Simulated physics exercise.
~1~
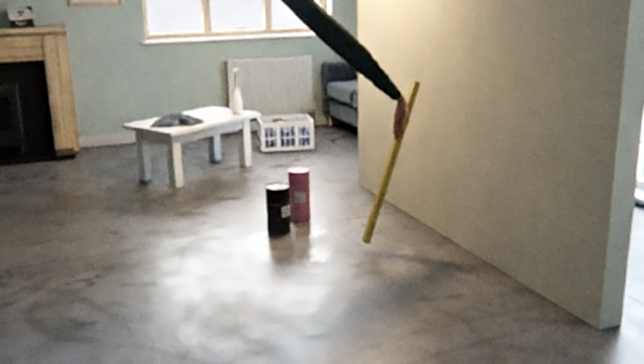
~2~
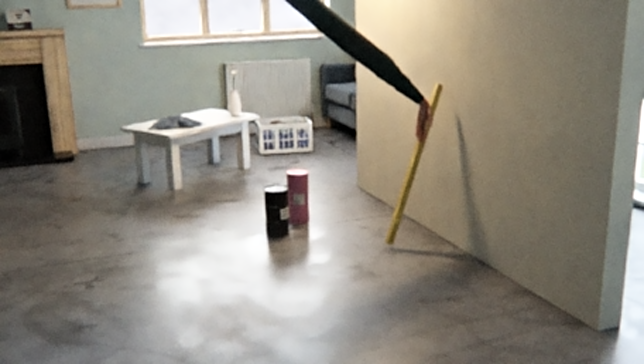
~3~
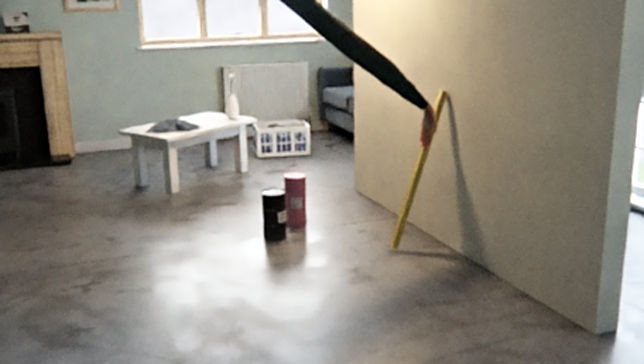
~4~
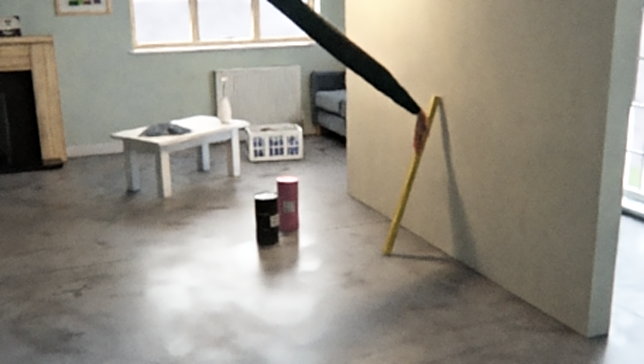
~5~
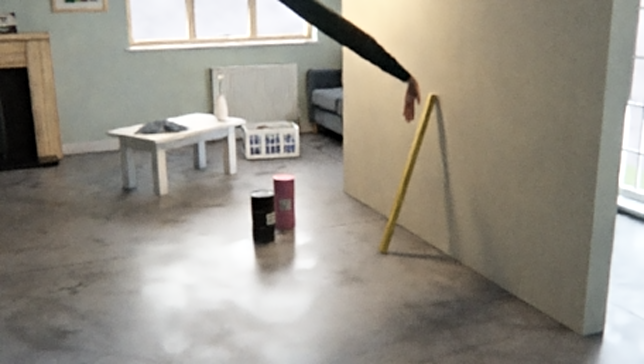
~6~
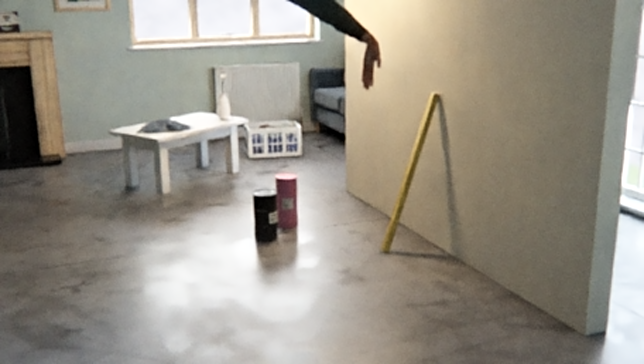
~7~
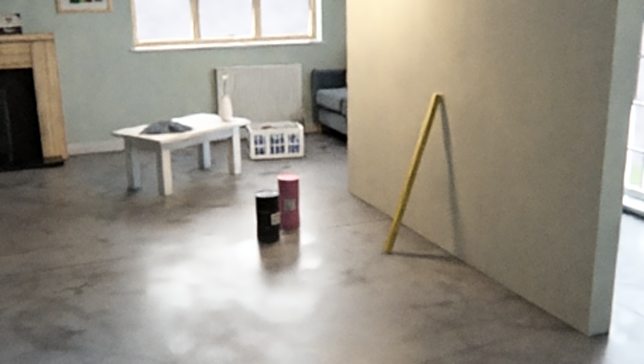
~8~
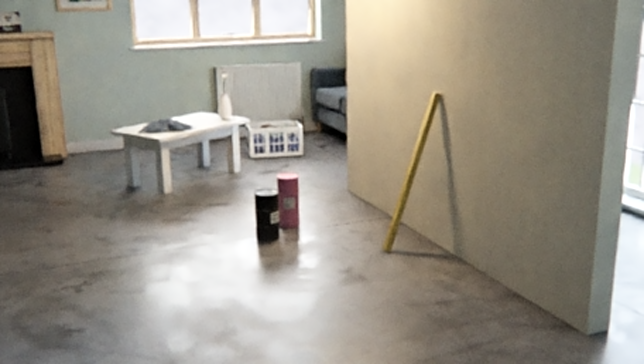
The clip shows a hand leaning a yellow pole against a bare wall in a room with a black canister and a pink canister on the floor, then letting go and withdrawing upward out of view, leaving the pole leaning in place beside the unmoved canisters.
